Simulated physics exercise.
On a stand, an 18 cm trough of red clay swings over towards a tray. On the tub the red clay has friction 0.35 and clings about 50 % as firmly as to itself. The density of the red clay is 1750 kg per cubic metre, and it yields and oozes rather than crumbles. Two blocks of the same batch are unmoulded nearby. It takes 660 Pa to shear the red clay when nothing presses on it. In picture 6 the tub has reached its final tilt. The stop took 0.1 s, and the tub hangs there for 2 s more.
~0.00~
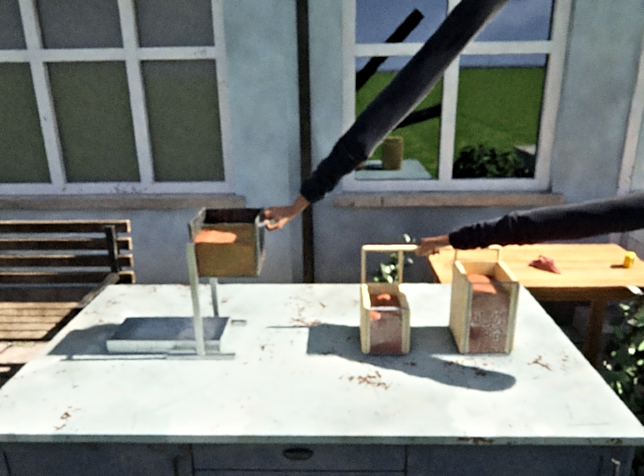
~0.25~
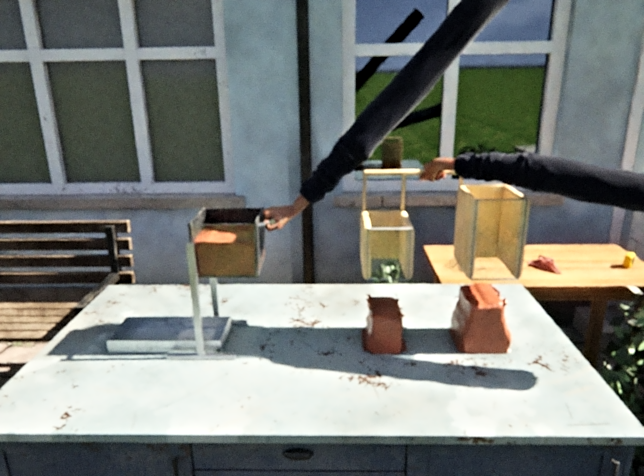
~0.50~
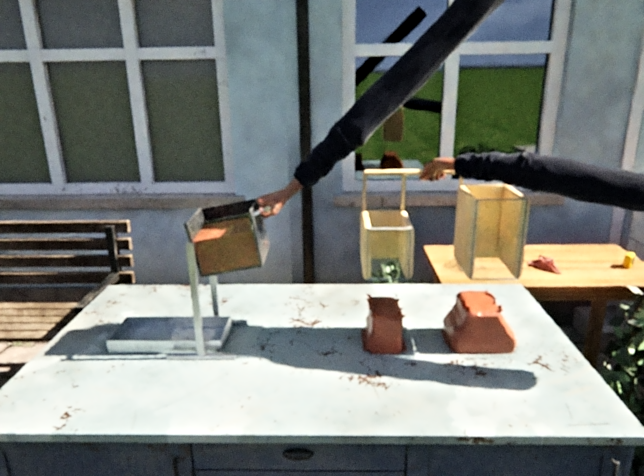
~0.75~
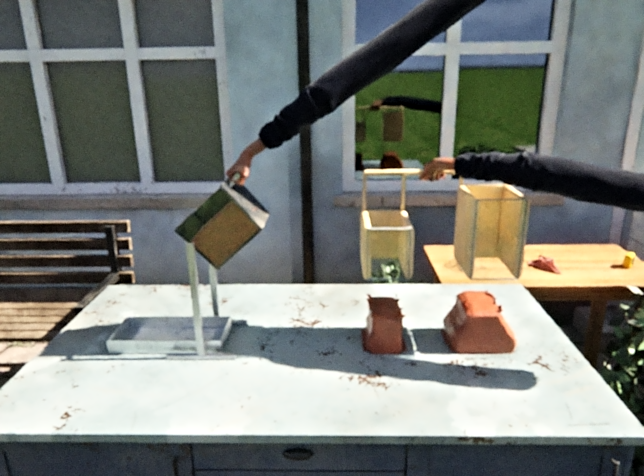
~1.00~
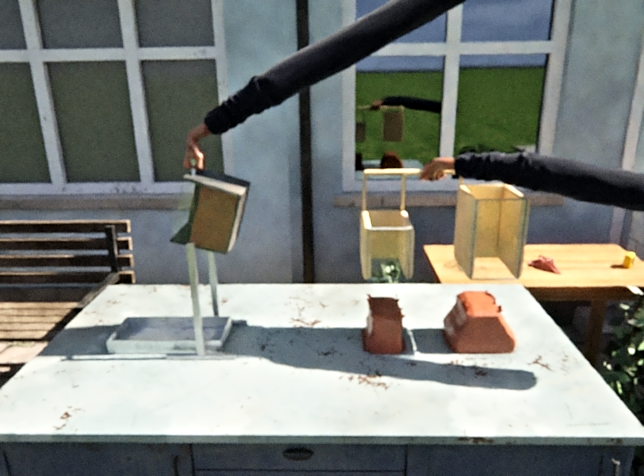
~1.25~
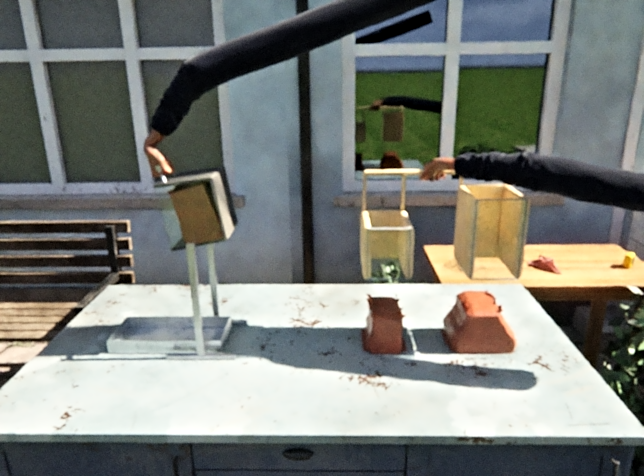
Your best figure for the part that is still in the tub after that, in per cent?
The part that is still in the tub after that is near 42 %.
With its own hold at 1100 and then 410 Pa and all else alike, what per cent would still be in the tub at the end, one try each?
In that order: 50 %, 45 %.
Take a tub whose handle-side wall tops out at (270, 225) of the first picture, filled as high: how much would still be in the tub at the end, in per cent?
Then about 35 %.
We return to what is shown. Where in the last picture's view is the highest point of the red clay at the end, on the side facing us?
At about (205, 216).
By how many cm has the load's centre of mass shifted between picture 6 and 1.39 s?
Roughly 5 cm.
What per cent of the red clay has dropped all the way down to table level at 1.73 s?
Some 14 per cent.
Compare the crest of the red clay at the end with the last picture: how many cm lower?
Some 10 cm.
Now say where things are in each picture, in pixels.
In the first picture, handle-side rim at (254, 224), tilt 0 degrees; highest point of the red clay at (246, 241); test blocks 15 cm, 23 cm high (left to right).
In the second picture, handle-side rim at (254, 224), tilt 0 degrees; highest point of the red clay at (246, 241); test blocks 14 cm, 19 cm high (left to right).
In the third picture, handle-side rim at (248, 213), tilt 10 degrees; highest point of the red clay at (248, 231); test blocks 14 cm, 16 cm high (left to right).
In the fourth picture, handle-side rim at (220, 188), tilt 42 degrees; highest point of the red clay at (232, 204); test blocks 14 cm, 16 cm high (left to right).
In the fifth picture, handle-side rim at (183, 180), tilt 74 degrees; highest point of the red clay at (201, 188); test blocks 14 cm, 16 cm high (left to right).
In the sixth picture, handle-side rim at (155, 188), tilt 99 degrees; highest point of the red clay at (200, 185); test blocks 14 cm, 16 cm high (left to right).
By 1.39 s, the tub is at 99 degrees and holds 96 %.
By 1.56 s, the tub is at 99 degrees and holds 53 %.
By 1.73 s, the tub is at 99 degrees and holds 42 %.
By 1.90 s, the tub is at 99 degrees and holds 42 %.
By 3.25 s, at the end, the tub is at 99 degrees and holds 42 %.
